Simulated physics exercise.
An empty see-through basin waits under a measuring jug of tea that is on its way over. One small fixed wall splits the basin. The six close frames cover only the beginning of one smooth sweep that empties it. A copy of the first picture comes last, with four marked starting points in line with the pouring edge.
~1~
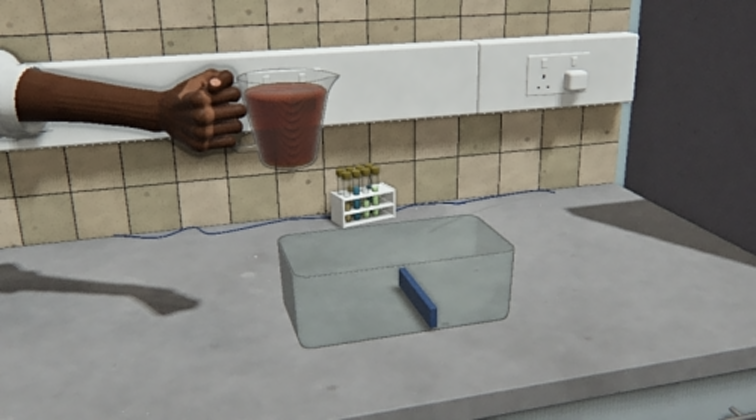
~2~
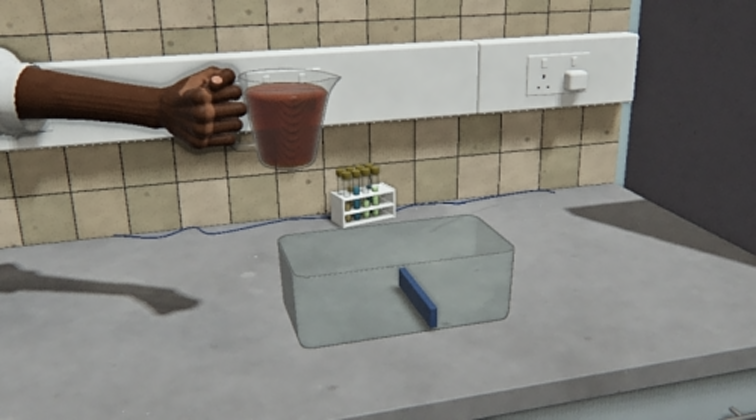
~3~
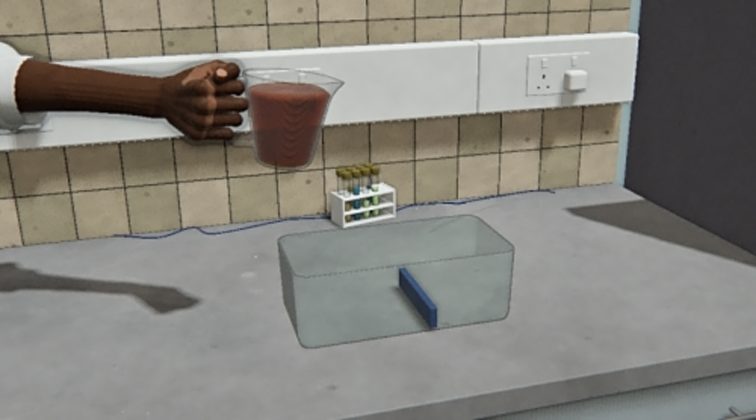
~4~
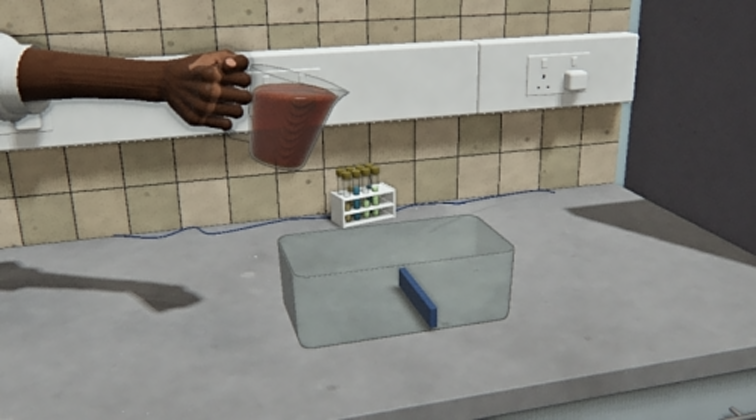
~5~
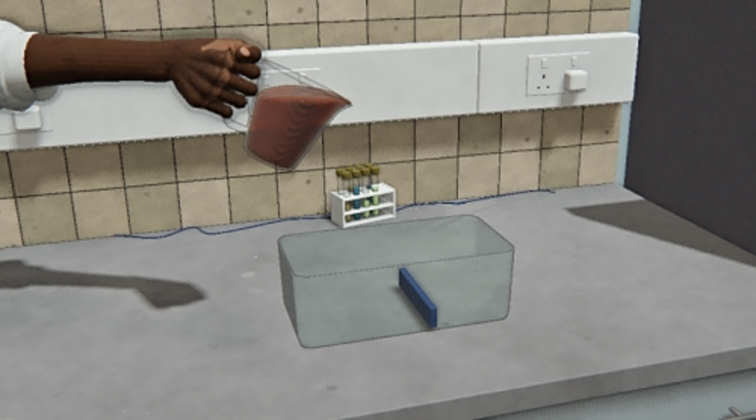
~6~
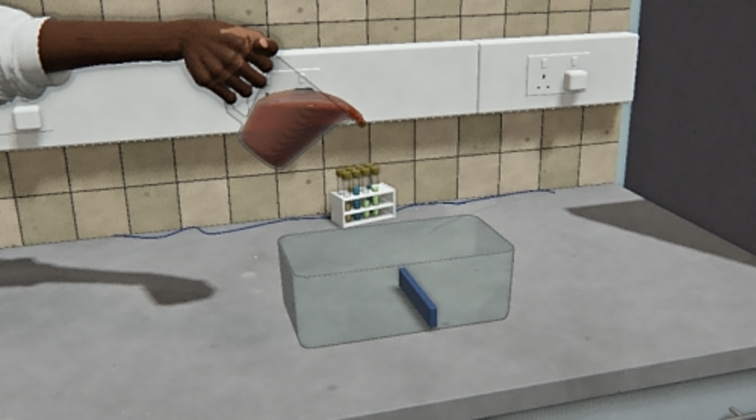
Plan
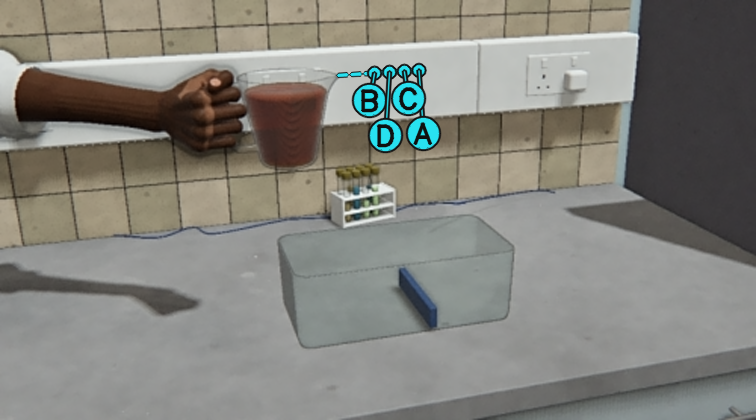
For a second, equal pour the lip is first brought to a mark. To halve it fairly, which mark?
Use spot B.
On the marked copy, A at (419, 70); B at (374, 73); C at (404, 71); D at (389, 72).
With A, about 31 % ends left of the wall and 61 % right of it; 9 % is lost outside.
With B, about 50 % ends left of the wall and 46 % right of it; 4 % is lost outside.
With C, about 26 % ends left of the wall and 66 % right of it; 9 % is lost outside.
With D, about 34 % ends left of the wall and 60 % right of it; 6 % is lost outside.
